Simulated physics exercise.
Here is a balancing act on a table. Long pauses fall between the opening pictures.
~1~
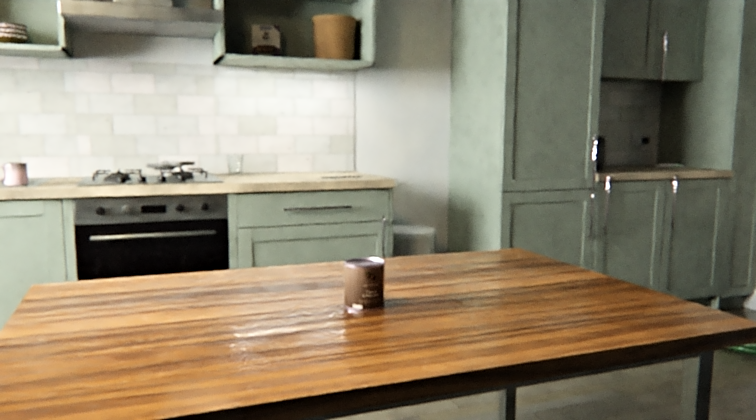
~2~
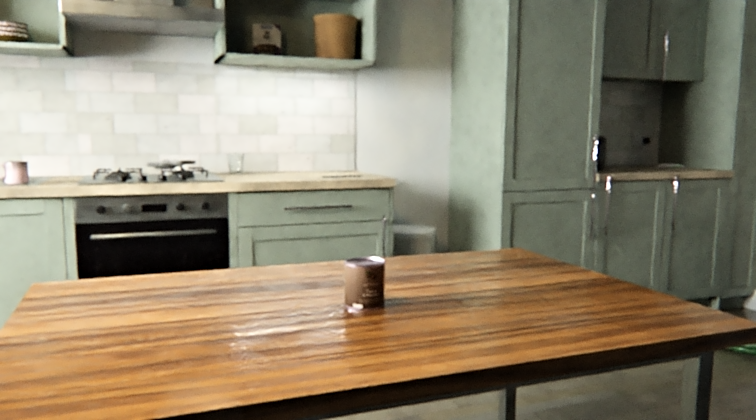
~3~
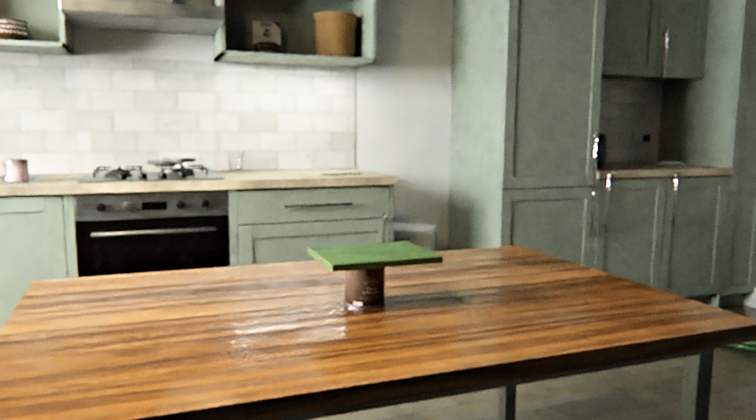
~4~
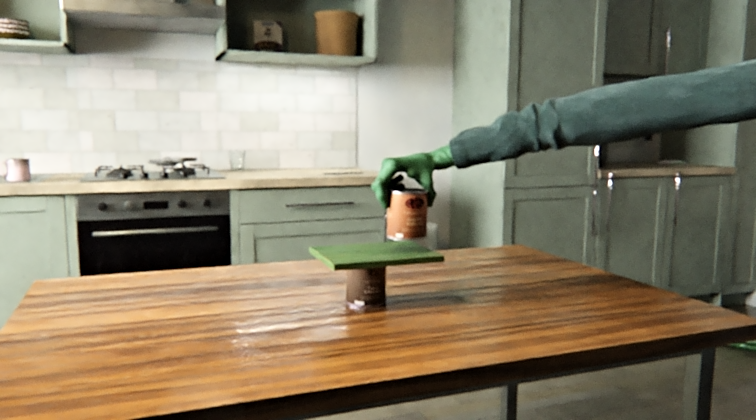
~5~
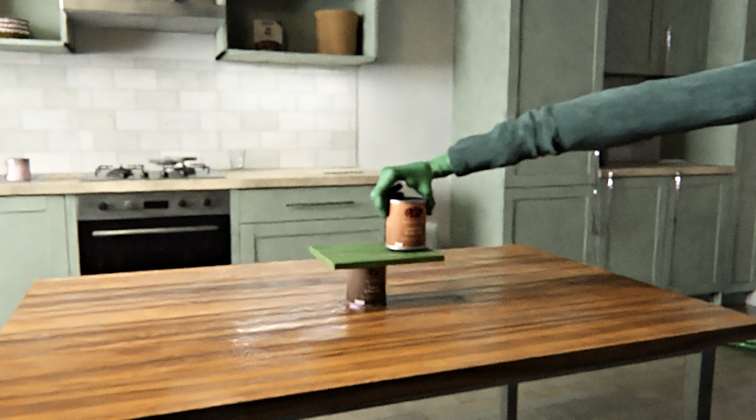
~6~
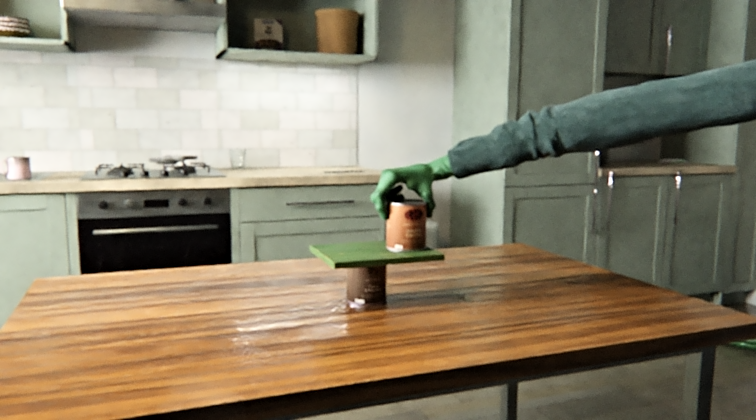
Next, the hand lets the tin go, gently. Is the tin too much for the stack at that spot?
I reckon the stack can't bear the weight there.
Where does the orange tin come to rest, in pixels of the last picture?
I'd say around (450, 275) in the last view.
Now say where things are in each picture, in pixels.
In the first picture, the last thing is not in view yet; brown tin (364, 284).
In the second picture, the last thing is not in view yet; brown tin (365, 283).
In the third picture, the last thing is not in view yet; brown tin (365, 281).
The fourth picture shows on its way; orange tin (408, 214); brown tin (366, 280).
The fifth picture shows on its way; orange tin (406, 223); brown tin (366, 279).
The sixth picture shows in place under the hand; orange tin (407, 225); brown tin (367, 278).
Then, 0.40 s after the last picture, orange tin now fallen; green board tipped 48° from how it was.
Then, 0.50 s after the last picture, green board tipped 69° from how it was.
At rest, fallen, orange tin; tipped over in the stack, green board; brown tin in place. Seen from the same camera at the end, orange tin near (450, 275). The stack gives way.
